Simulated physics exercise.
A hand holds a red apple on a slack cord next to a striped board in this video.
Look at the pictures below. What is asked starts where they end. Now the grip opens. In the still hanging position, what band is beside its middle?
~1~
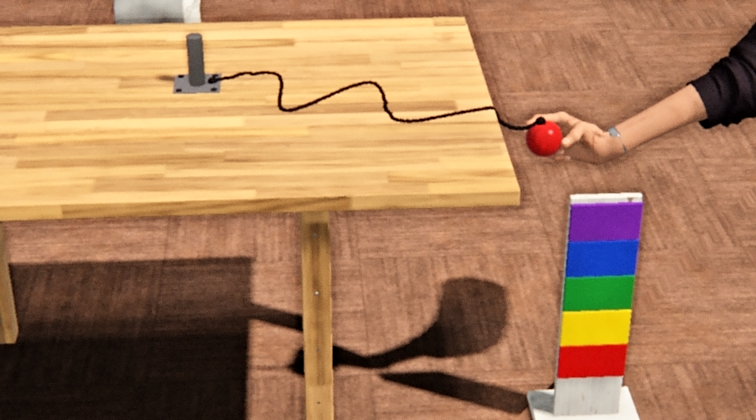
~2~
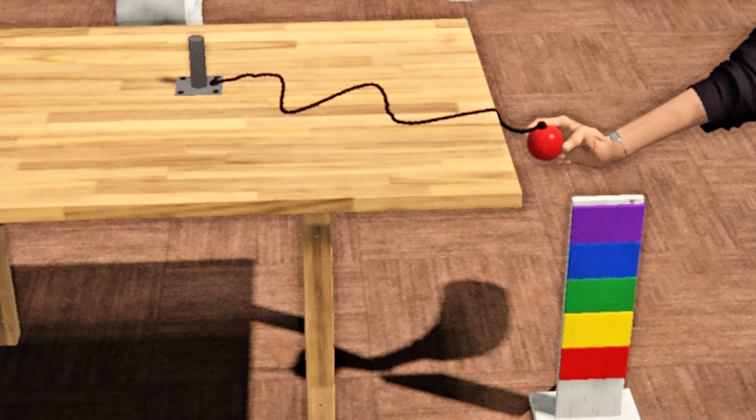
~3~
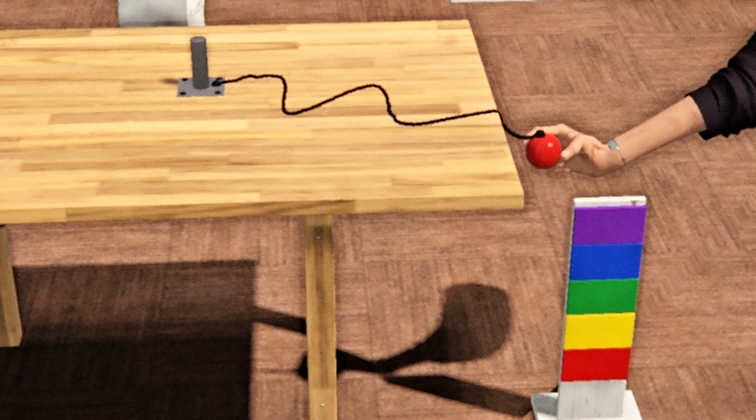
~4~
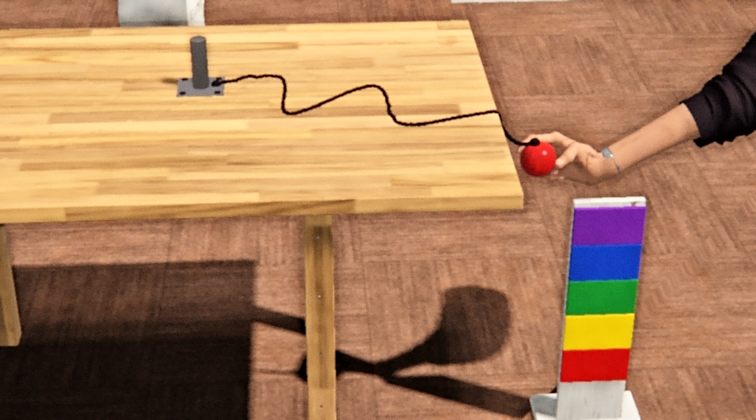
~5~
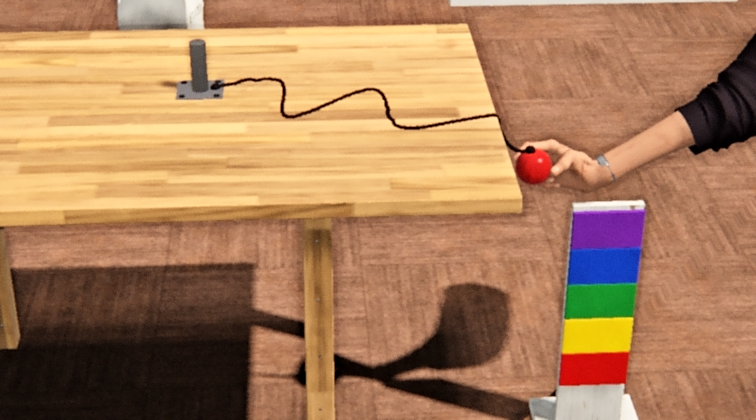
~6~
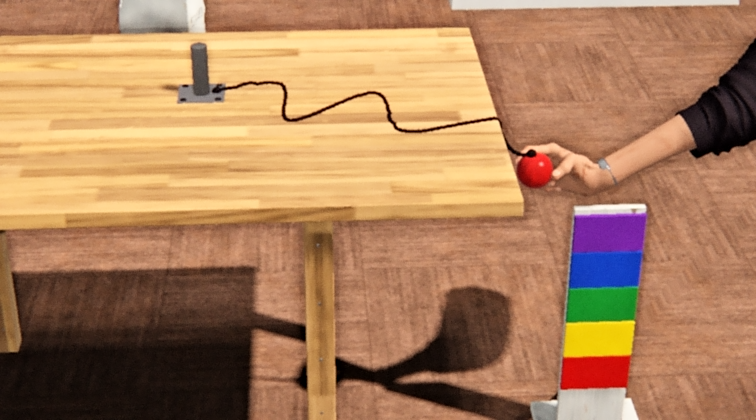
Its centre hangs level with the yellow band.
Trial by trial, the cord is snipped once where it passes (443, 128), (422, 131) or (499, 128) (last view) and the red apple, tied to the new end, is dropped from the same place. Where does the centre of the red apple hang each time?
The pixels are (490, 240), (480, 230) and (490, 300), in the order of the tries.
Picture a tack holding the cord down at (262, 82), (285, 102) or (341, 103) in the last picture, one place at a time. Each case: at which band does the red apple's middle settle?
Going through them one at a time, the answers are yellow; green; blue.
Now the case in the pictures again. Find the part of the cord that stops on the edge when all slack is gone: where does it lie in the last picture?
Near pixel (383, 97).
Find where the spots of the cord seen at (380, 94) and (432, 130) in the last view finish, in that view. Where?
Point one to (492, 112), point two to (485, 215).
Soon after, apple near (460, 330); level with yellow.
Then, apple near (505, 339); level with yellow.
At rest, apple near (479, 337); level with yellow. At yellow.
